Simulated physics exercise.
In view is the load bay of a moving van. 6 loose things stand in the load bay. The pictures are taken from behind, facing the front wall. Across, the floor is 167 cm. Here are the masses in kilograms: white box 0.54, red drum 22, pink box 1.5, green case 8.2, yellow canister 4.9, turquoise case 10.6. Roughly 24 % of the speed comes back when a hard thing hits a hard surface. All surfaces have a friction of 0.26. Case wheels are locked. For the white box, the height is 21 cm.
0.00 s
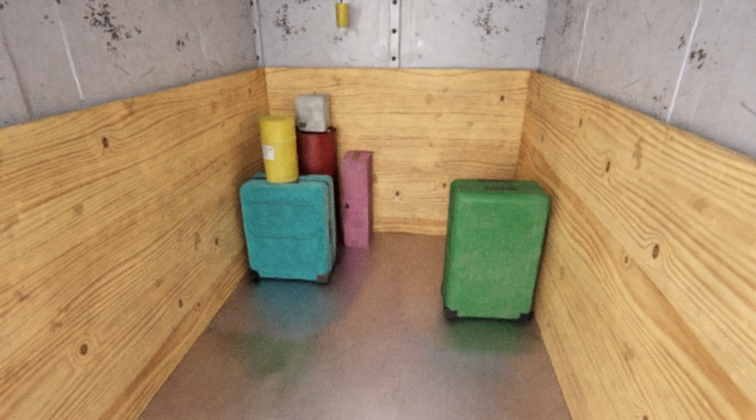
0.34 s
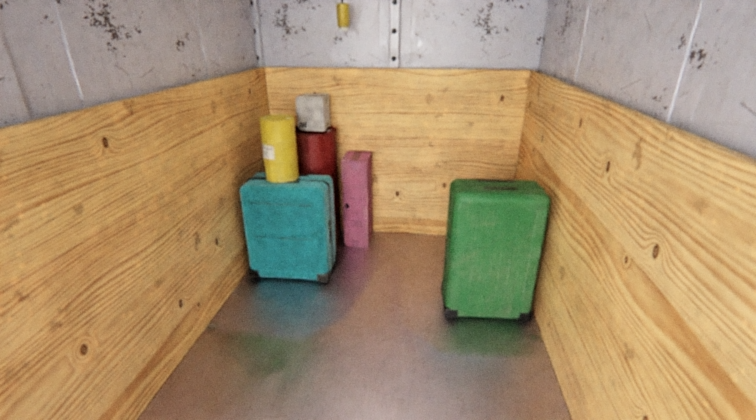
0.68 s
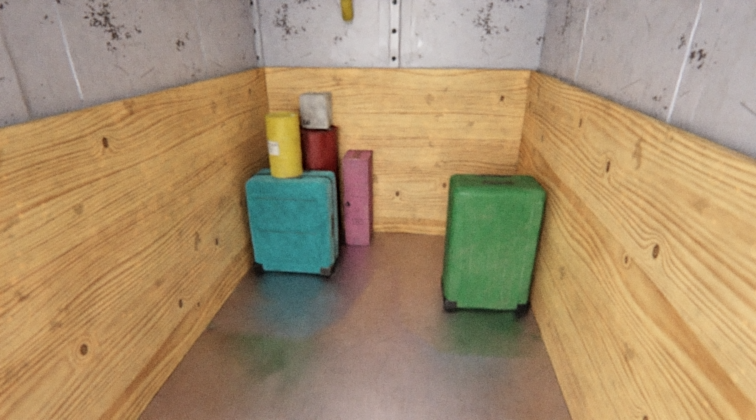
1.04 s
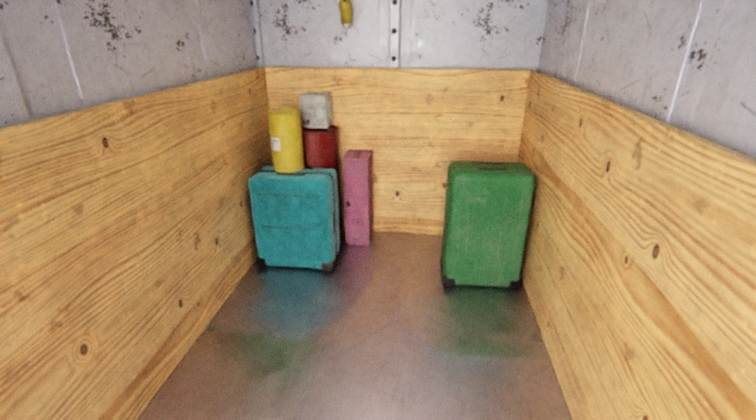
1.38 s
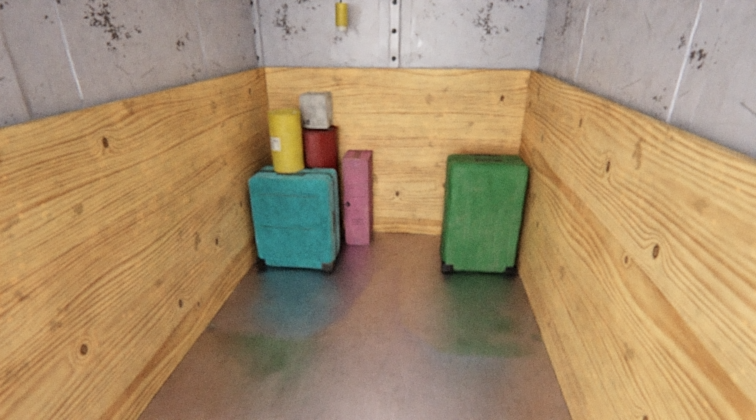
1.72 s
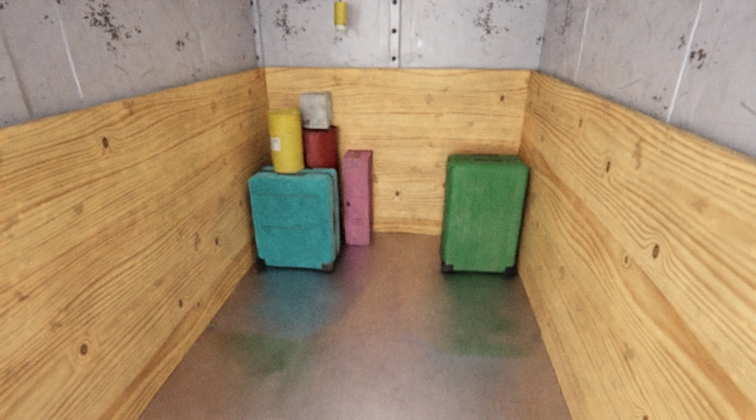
The green case on the right slid toward the front wall of the van's load bay, while the turquoise case on the left shifted slightly forward with the yellow canister still on top.
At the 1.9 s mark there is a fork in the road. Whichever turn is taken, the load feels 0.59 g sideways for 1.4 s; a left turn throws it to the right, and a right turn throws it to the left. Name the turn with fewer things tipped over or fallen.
Swinging right is going to cost fewer items.
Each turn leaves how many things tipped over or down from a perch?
With a left turn it's 2; with a right turn it's 0.
Turning left. At 2.52 s, push 0.59 g right; white box slid 34 cm near (367, 111); red drum slid 32 cm near (364, 188); green case slid 45 cm.
After 2.82 s, push 0.59 g right; white box slid 94 cm near (465, 113); red drum slid 77 cm near (432, 191); yellow canister leaning 11°.
At rest (4.7 s), down from a perch, white box; tipped over in the load bay, yellow canister; not toppled but over 15 cm from the start, red drum, pink box, green case and turquoise case. Seen from the same camera at the end, white box near (511, 146), red drum near (466, 193).
Turning right instead, nothing is lost, 0 of 6 in all.
